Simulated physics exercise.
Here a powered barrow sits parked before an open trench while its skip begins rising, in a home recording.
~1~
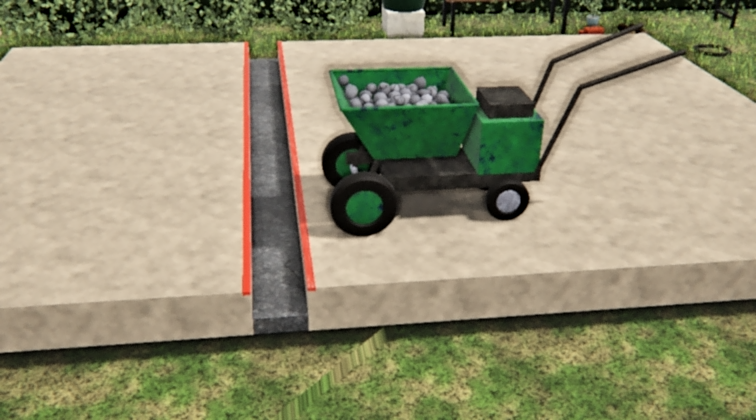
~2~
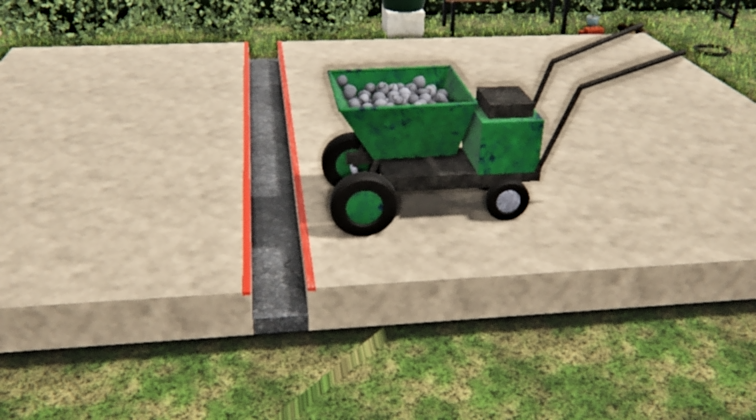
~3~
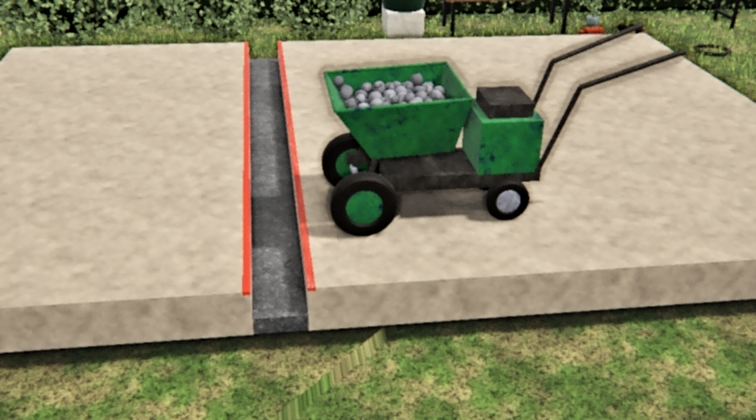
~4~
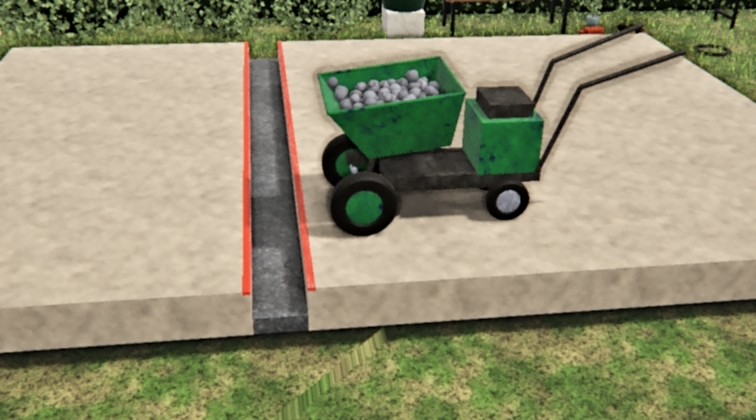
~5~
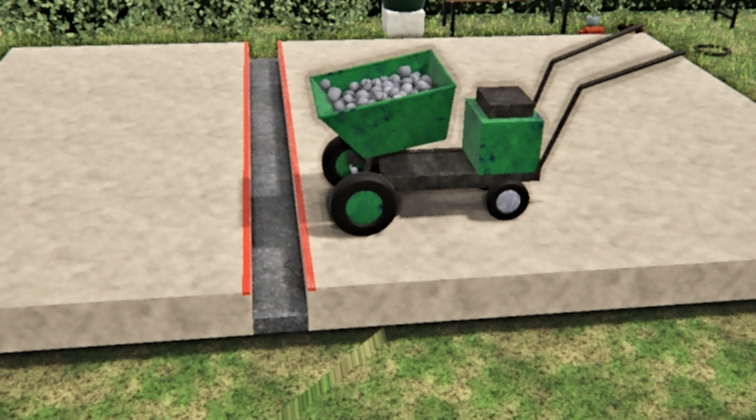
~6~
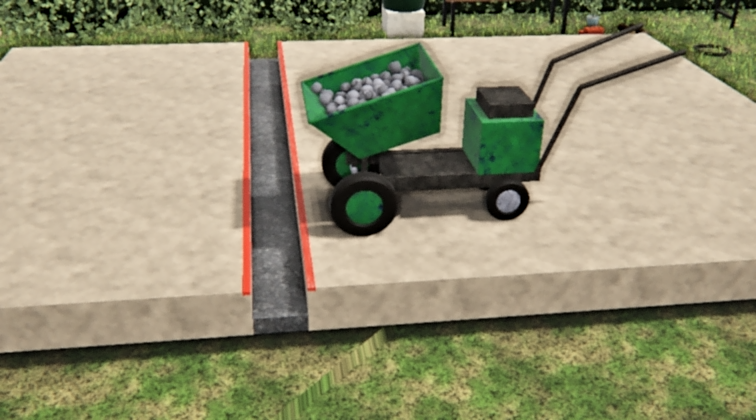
On a pale slab beside a dark trench, a parked green powered barrow slowly tilting its skip of round grey cobbles leftward.
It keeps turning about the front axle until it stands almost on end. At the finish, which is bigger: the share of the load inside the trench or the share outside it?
The share outside is bigger.
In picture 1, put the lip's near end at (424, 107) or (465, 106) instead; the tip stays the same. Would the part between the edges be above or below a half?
For the first case I'd say upwards of half, and for the second case a smaller fraction.
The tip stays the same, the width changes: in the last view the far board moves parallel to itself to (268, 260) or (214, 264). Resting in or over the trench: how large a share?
Lab note: Try one 0 per cent, try two 70 per cent.
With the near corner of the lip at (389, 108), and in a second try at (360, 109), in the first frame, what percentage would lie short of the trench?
Near 0 and 0 percent respectively.
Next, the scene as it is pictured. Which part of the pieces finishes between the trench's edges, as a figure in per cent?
Roughly 20 in a hundred.
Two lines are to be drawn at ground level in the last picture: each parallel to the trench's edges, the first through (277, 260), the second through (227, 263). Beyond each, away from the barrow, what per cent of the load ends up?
Estimate, first then second: 90 %, 50 %.
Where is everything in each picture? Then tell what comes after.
In the first frame, lip of the skip at (342, 110), level; top of the load at (410, 102), round cobbles; first edge of the trench at (308, 258); far edge at (246, 262), the trench over half as wide as the skip, and about half as deep as wide.
In the second frame, lip of the skip at (340, 110), level; top of the load at (405, 99).
In the third frame, lip of the skip at (336, 112), tipped barely; top of the load at (405, 100).
In the fourth frame, lip of the skip at (329, 114), tipped a little; top of the load at (398, 98).
In the fifth frame, lip of the skip at (320, 117), tipped a little; top of the load at (406, 90).
In the sixth frame, lip of the skip at (310, 123), tipped clearly; top of the load at (396, 87); first edge of the trench at (308, 258); far edge at (246, 262).
Soon, skip tipped steeply; all in the skip.
A while on, skip tipped right over; nearly all in the skip; a stray few in or heaped over the trench; a small part beyond it; a stray few falling.
Towards the end, skip tipped right over; about a third in the skip; a stray few in or heaped over the trench; about two thirds beyond it.
Finally, skip tipped right over; a small part in the skip; about a quarter in or heaped over the trench; most beyond it.
